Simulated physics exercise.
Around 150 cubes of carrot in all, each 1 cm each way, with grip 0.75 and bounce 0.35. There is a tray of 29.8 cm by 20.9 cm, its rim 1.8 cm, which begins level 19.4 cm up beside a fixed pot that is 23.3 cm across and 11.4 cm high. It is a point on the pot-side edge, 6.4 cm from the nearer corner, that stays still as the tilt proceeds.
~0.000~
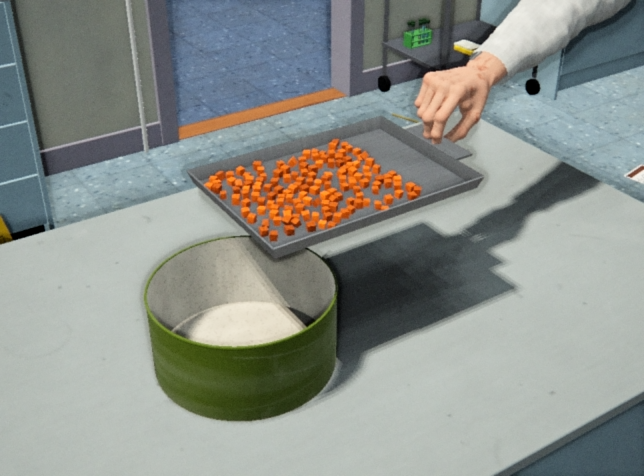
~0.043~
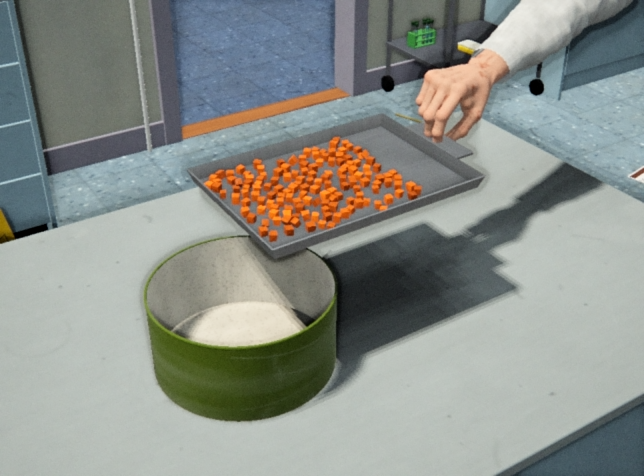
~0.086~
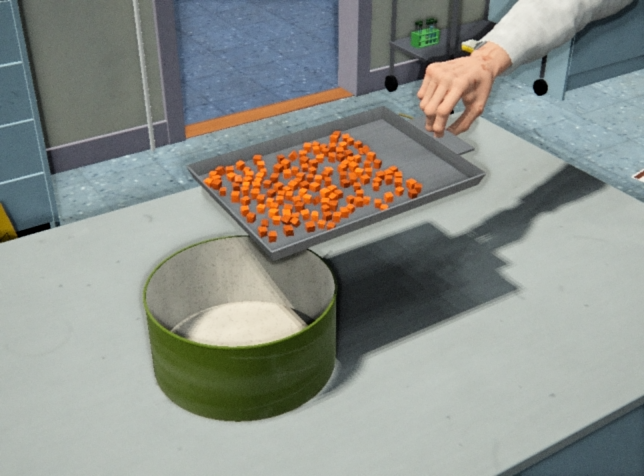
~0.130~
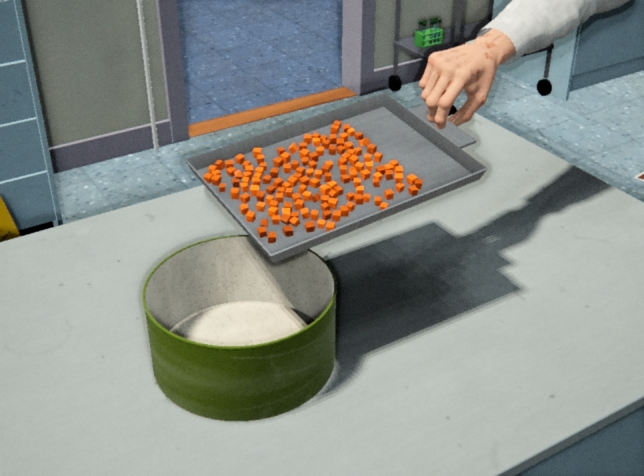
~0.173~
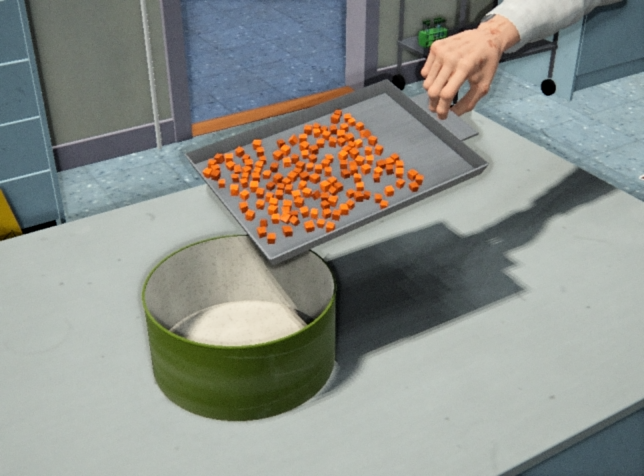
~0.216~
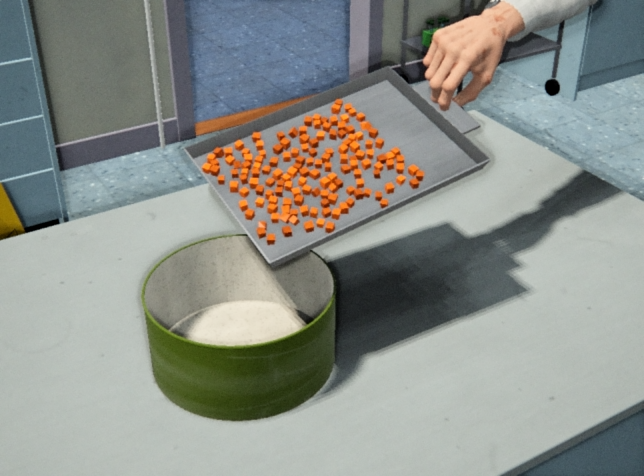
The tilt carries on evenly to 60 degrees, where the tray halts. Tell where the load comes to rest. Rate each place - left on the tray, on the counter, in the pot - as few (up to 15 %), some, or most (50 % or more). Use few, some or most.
Tray: Some; counter: Some; pot: Some.
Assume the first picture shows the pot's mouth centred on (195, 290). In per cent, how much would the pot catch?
Estimate: ~ 15 %.
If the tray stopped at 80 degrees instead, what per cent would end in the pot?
70 per cent.
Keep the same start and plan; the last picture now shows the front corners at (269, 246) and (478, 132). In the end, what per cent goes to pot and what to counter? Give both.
Pot 25 % / counter 10 %.
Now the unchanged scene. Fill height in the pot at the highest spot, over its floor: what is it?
About 1.5 centimetres.
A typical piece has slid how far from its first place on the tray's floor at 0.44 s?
By then it sits near 1 cm from where it began.
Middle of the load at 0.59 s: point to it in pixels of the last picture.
Near pixel (306, 197).
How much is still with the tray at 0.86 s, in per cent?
50 %, give or take.
After 0.44 s, tilt 39 degrees; the tray holds 100 %, the pot 0 %.
Then, at 0.59 s, tilt 54 degrees; the tray holds 100 %, the pot 0 %.
After 0.86 s, tilt 60 degrees; the tray holds 50 %, the pot 25 %.
By 2.2 s all is still; tray 40 %, counter 25 %, pot 35 %.
